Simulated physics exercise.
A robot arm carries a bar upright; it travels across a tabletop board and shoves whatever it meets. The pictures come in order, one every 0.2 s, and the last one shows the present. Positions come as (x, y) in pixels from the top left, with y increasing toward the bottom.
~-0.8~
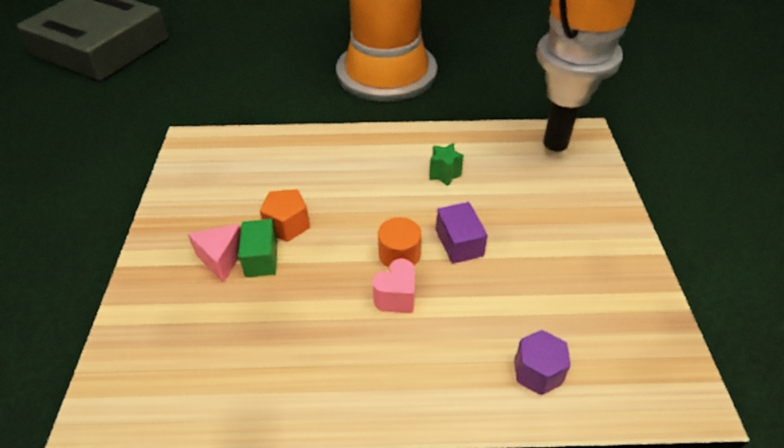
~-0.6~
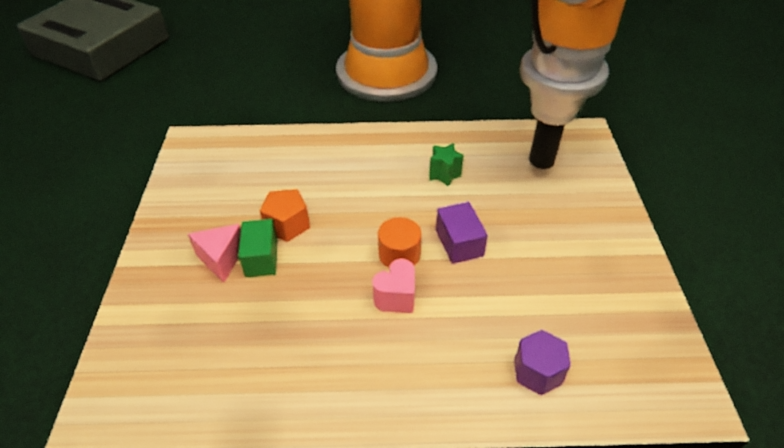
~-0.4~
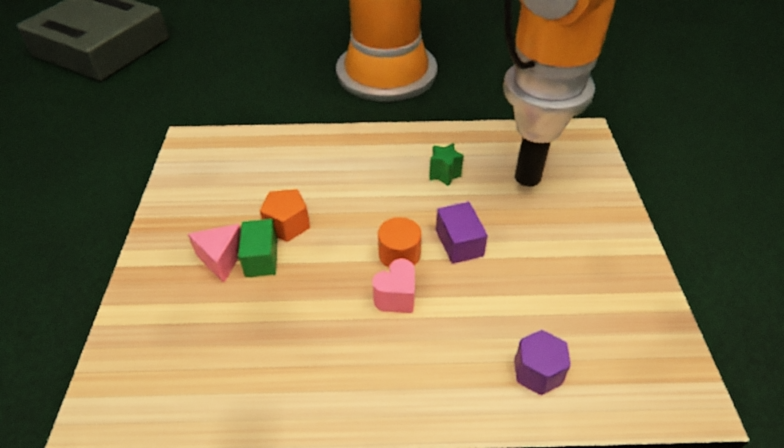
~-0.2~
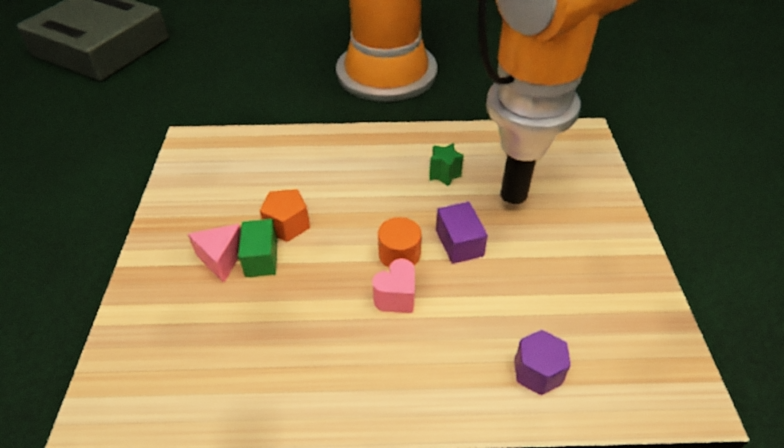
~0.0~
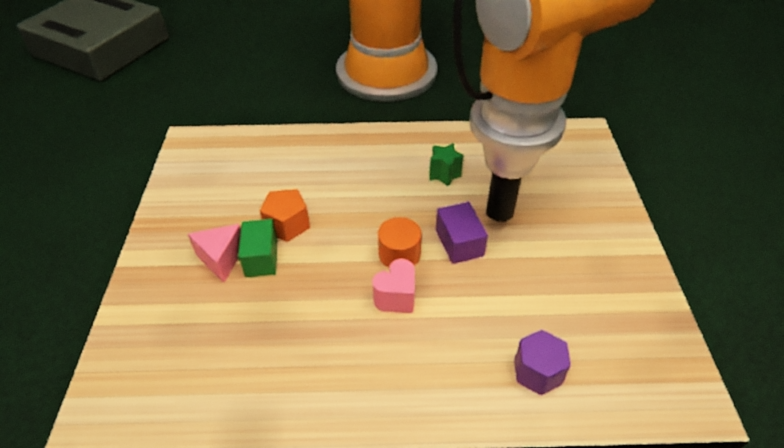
On a wooden board, a robot arm moves its black tip down-left toward the purple block.
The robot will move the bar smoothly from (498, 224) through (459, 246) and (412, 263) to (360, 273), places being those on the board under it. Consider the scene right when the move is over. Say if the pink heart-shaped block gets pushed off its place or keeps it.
At the end, its place is different.
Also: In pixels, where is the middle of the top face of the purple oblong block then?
The centre of its top face lies at (323, 258).
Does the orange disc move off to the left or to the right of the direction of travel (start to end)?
It moves over to the right.
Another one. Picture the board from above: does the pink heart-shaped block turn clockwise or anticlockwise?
I'd predict that, seen from above, the pink heart-shaped block rotates counter-clockwise.
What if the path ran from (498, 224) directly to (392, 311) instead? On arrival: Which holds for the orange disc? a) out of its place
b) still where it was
That would be a.
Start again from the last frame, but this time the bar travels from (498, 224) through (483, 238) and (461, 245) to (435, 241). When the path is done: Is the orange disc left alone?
No, I don't think so.
The first path, step by step. One third of the way, bar (459, 235); orange disc (387, 235); purple oblong block (430, 236).
Two thirds of the way, bar (412, 252); pink heart-shaped block (386, 290), turned 40° anticlockwise; orange disc (337, 243); purple oblong block (378, 249), turned 15° clockwise.
At the end, bar (359, 262); green oblong block (249, 237), turned 20° clockwise; pink heart-shaped block (384, 293), turned 55° anticlockwise; orange disc (282, 250); purple oblong block (323, 258), turned 20° clockwise.
